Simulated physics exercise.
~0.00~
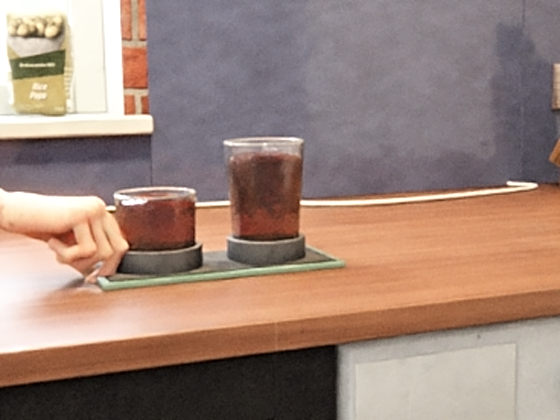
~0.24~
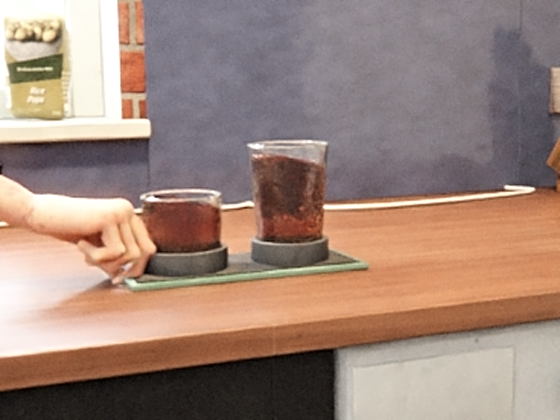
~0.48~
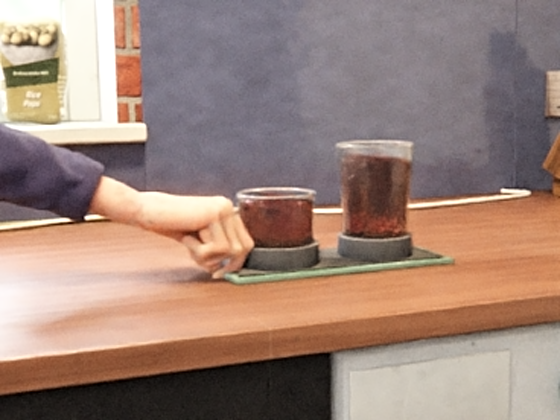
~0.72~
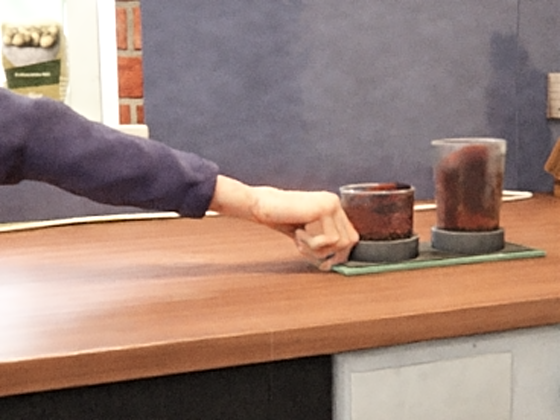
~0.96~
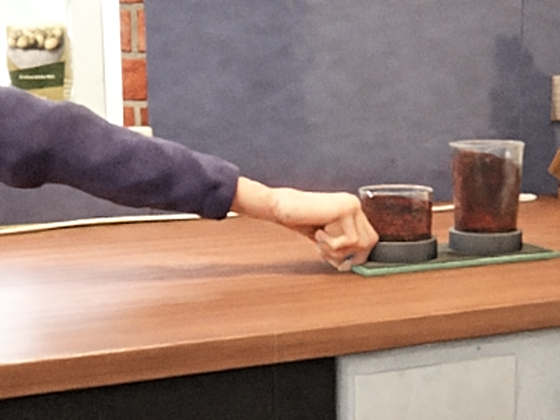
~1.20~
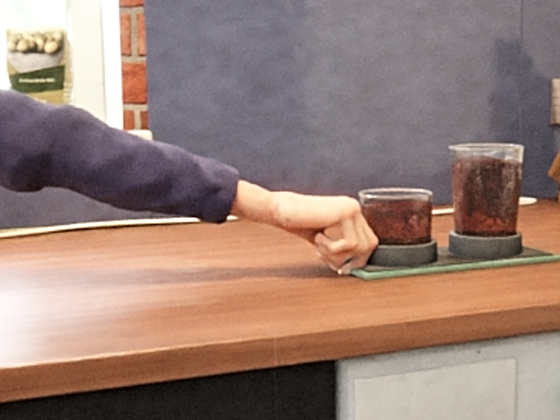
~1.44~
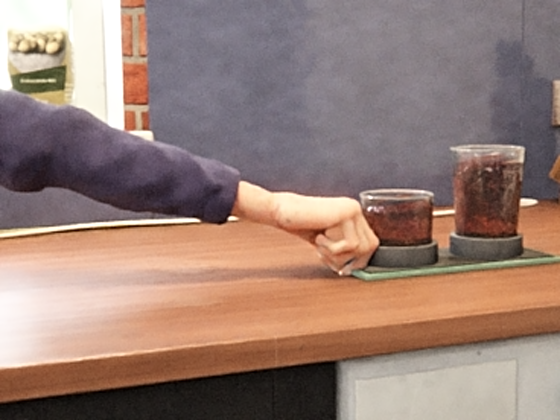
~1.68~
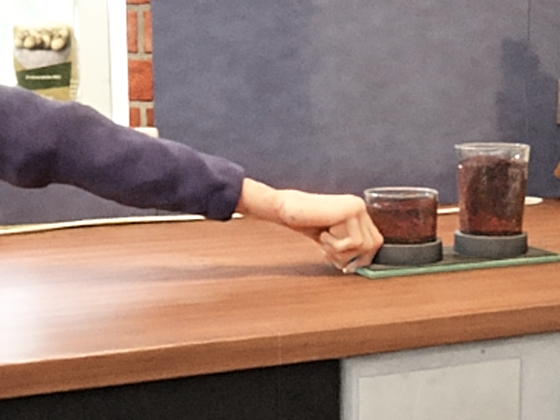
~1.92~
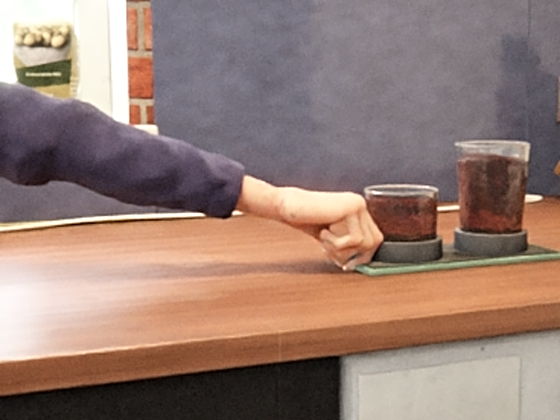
A tray carrying two open glass containers of dark liquid, a short one on the left and a taller one on the right, slides rightward along a wooden counter as a hand pushes its left end, then stops near the right side with the hand still against it.
